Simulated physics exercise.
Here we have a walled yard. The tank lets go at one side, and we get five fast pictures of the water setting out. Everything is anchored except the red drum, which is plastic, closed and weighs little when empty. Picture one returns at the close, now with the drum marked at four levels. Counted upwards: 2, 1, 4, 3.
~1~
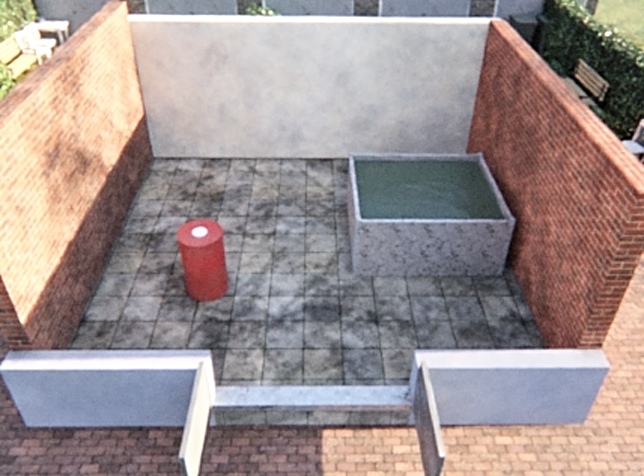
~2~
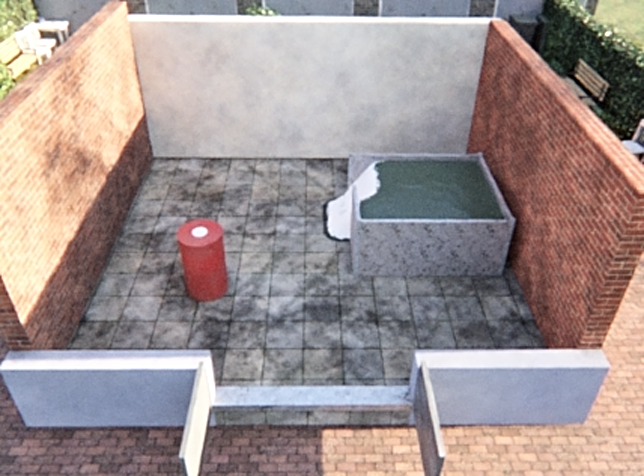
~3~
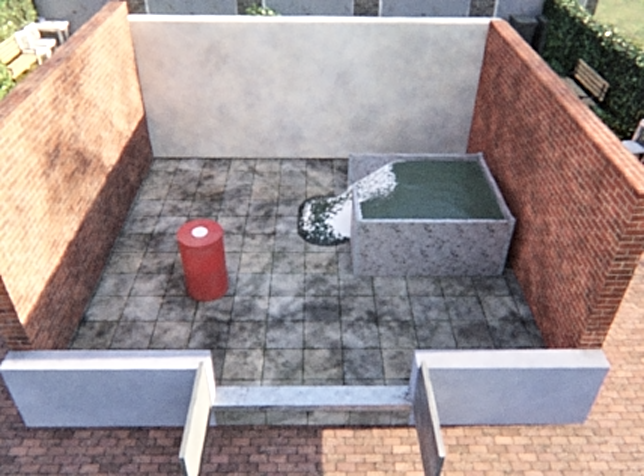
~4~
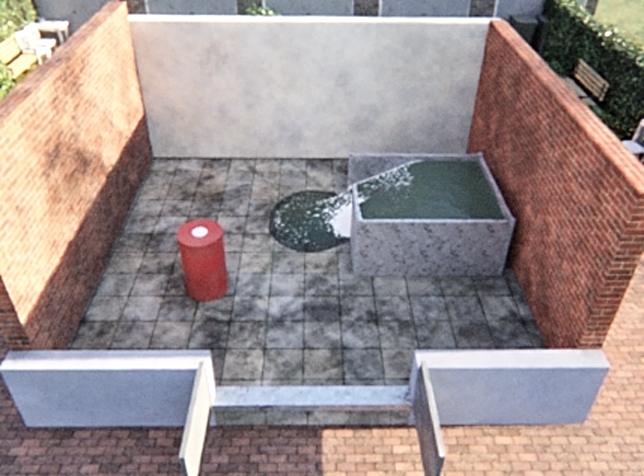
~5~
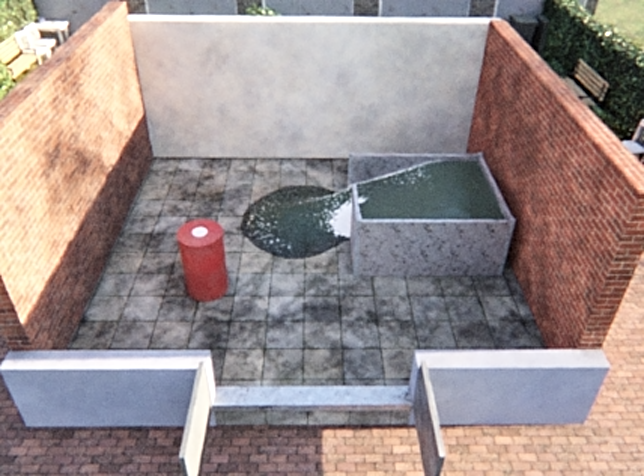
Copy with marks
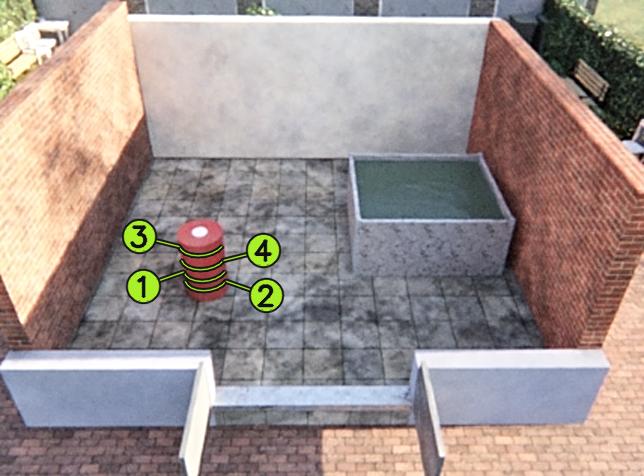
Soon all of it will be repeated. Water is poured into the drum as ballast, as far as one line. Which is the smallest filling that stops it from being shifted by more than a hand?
Line 2 just does it.
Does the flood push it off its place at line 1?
No.
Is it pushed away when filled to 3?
No, not at all.
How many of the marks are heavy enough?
All four.
On the marked copy, 1 at (202, 281); 2 at (203, 290); 3 at (198, 255); 4 at (200, 269); from the bottom up 2, 1, 4, 3.
With 1, it does not move.
With 2, it does not move.
With 3, it does not move.
With 4, it does not move.
